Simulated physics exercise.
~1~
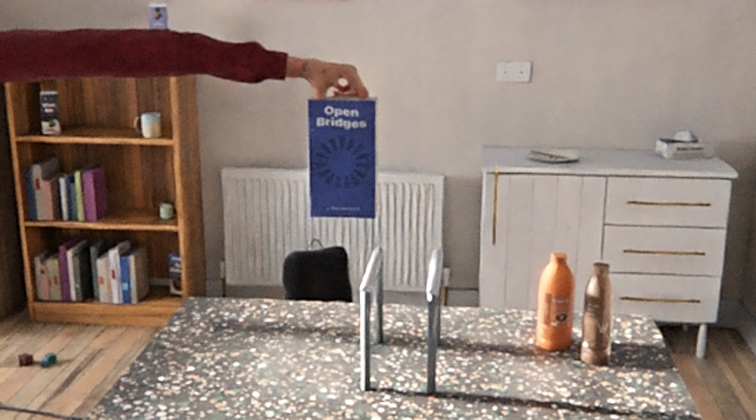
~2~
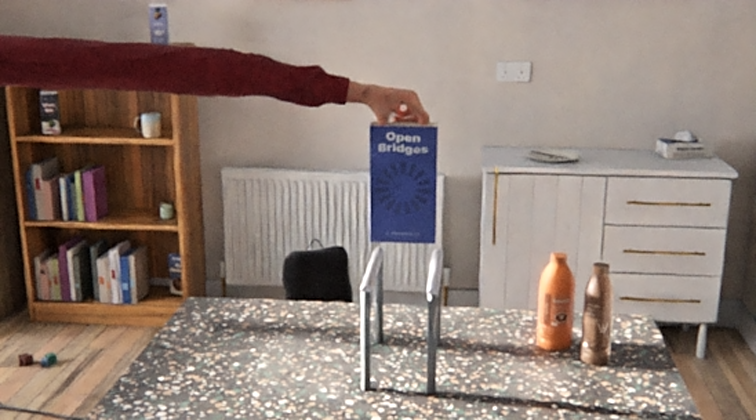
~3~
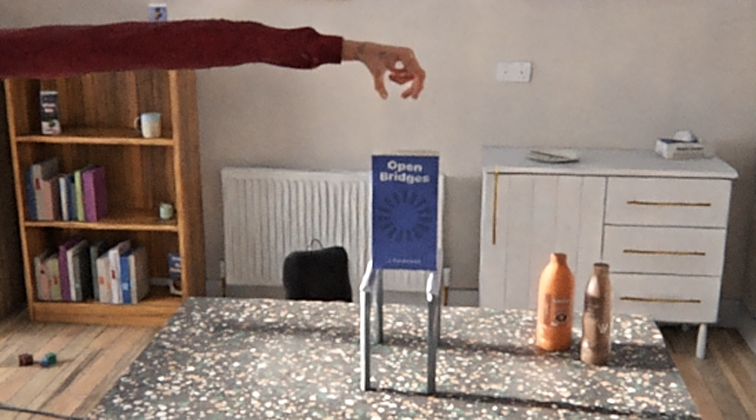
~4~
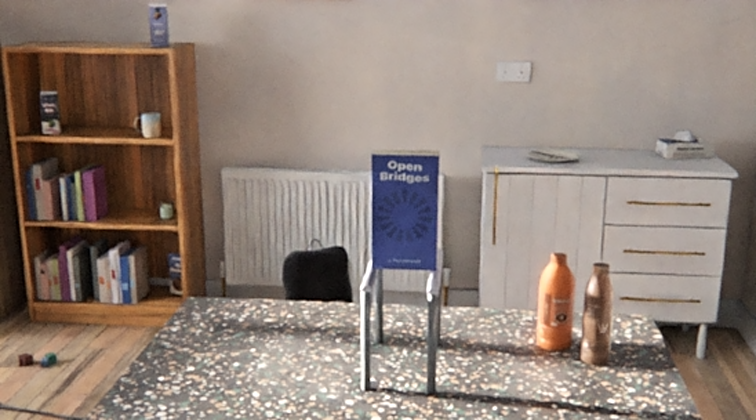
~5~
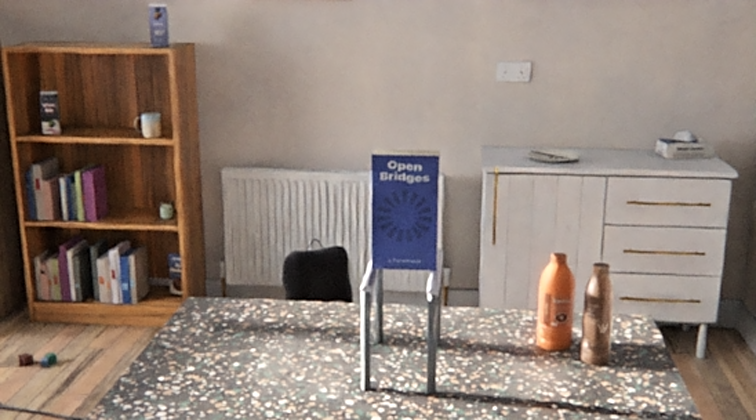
Blue book lowered by a hand over two narrow supports, released, dropping slightly and lodging upright on top as the arm withdraws.
